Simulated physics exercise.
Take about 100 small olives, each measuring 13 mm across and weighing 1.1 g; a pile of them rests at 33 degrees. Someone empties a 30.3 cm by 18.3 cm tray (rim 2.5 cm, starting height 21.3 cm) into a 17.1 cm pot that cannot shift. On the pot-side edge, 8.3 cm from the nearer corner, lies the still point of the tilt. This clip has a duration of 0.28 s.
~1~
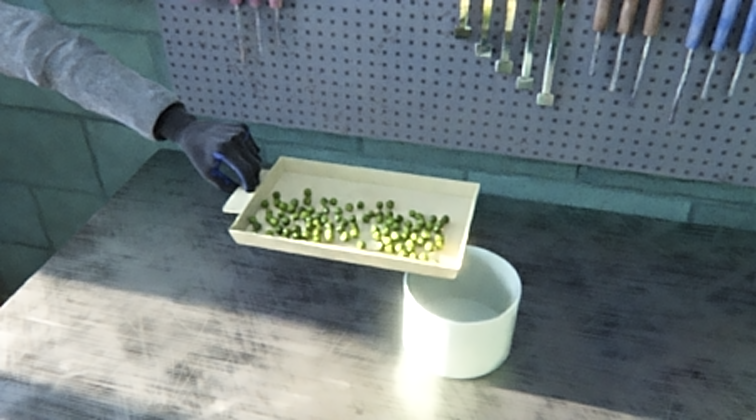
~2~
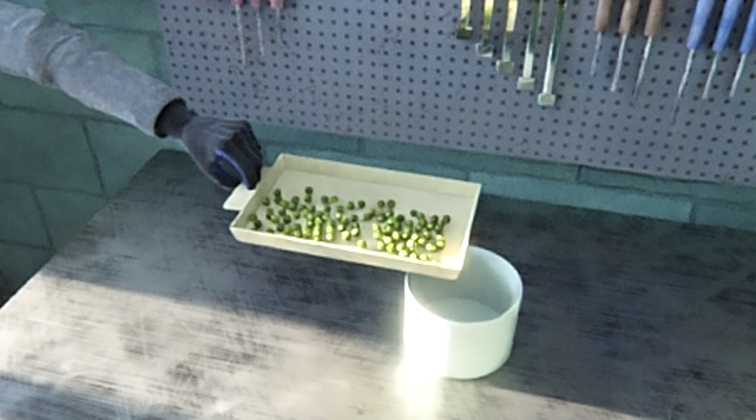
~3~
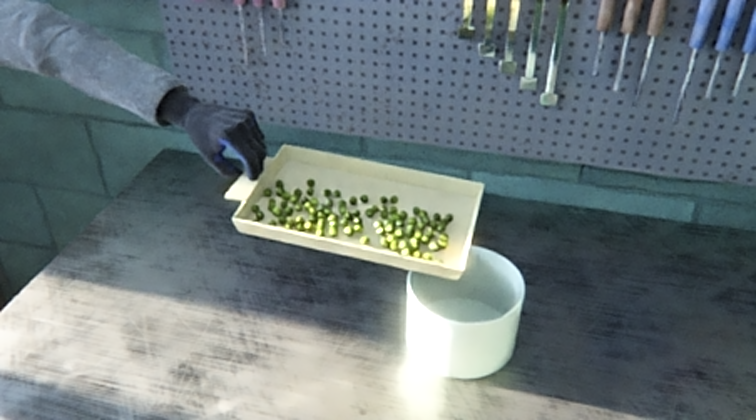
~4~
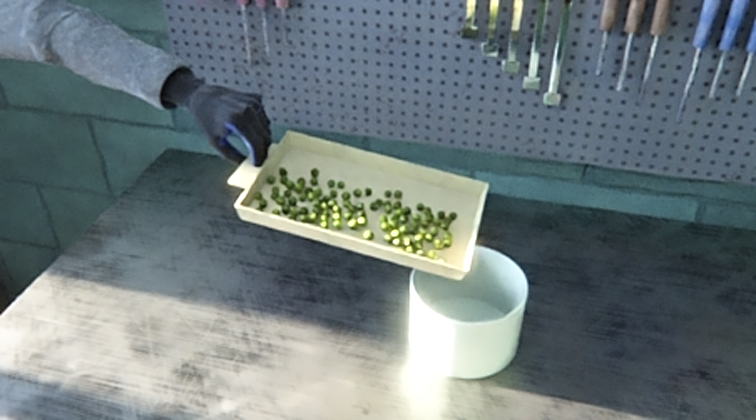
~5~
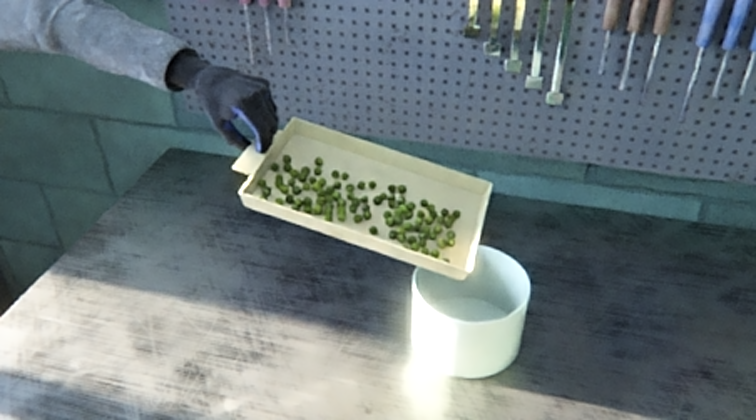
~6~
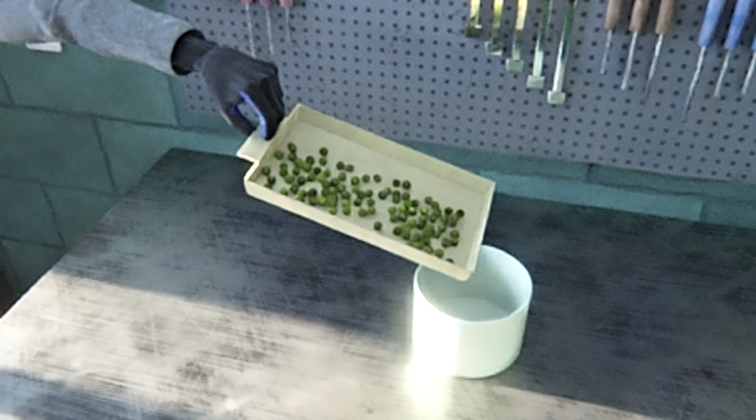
A gloved hand gradually tilts a cream tray of small green olives toward the right.
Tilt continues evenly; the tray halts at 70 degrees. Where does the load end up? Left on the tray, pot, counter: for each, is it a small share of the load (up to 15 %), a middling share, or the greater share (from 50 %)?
Tray: The greater share, pot: A small share, counter: A small share.
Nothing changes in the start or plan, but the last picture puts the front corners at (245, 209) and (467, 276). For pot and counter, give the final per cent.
The pot gets 0 and the counter 0.
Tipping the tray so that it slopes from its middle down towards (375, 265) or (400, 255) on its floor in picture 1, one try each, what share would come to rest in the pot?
The share comes to about 0 in a hundred, then about 0 in a hundred.
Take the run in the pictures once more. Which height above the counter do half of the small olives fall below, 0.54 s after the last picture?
Around 26 cm up.
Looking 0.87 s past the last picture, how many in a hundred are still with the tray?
Some 90 per cent of the load.
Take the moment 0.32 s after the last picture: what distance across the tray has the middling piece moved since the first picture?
It has moved some 10 cm from its start.
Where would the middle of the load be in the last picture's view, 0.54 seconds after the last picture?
Near (460, 225).
Then, 0.32 s after the last picture, tilt 43 degrees; the tray holds 100 %, the pot 0 %.
Then, 0.54 s after the last picture, tilt 60 degrees; the tray holds 100 %, the pot 0 %.
Then, 0.87 s after the last picture, tilt 70 degrees; the tray holds 90 %, the pot 0 %.
In the end, tray 90 %, pot 0 %, counter 5 %.
